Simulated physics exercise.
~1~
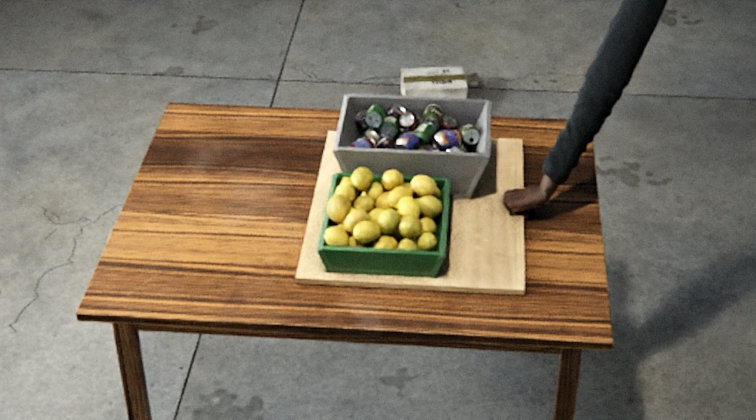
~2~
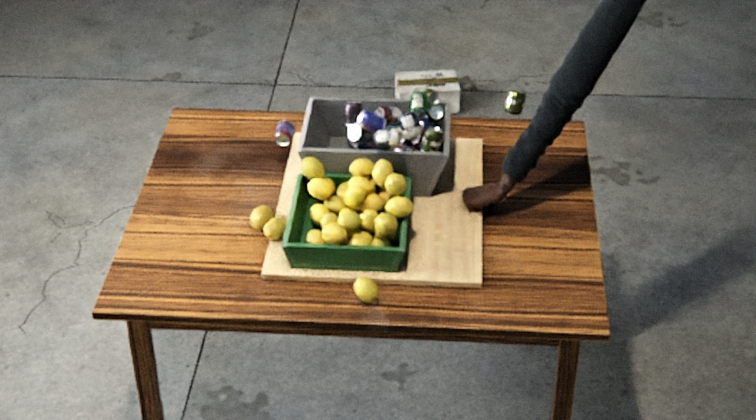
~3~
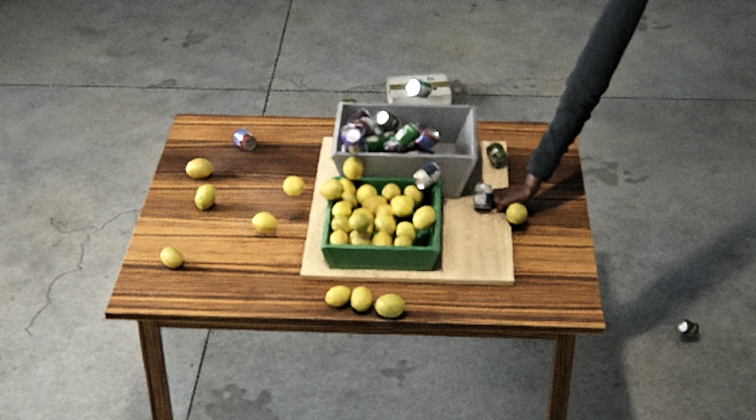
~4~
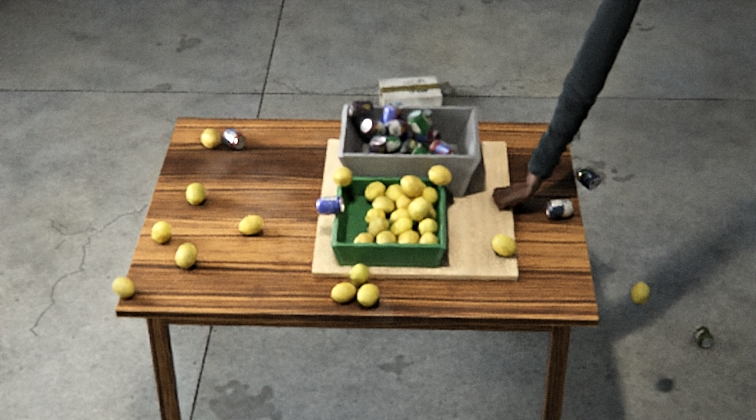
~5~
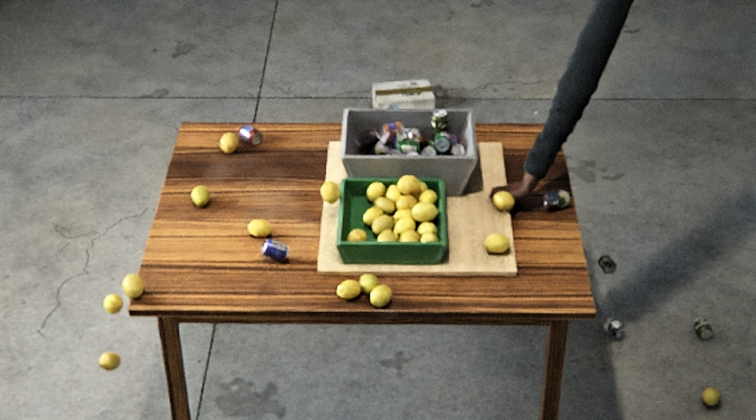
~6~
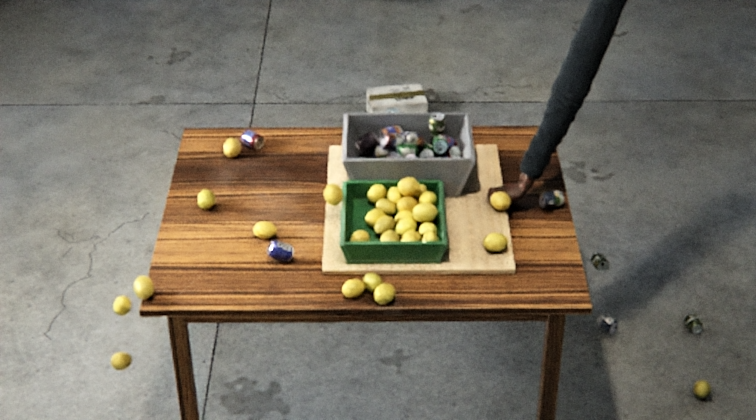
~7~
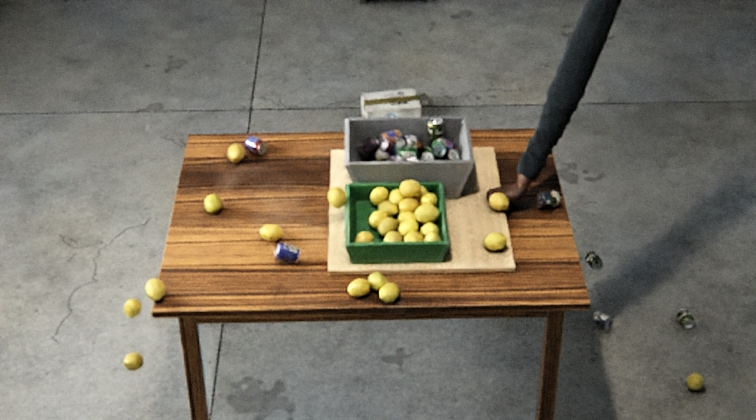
On a wooden table, a hand jerks a board sideways, scattering lemons and cans from crates.
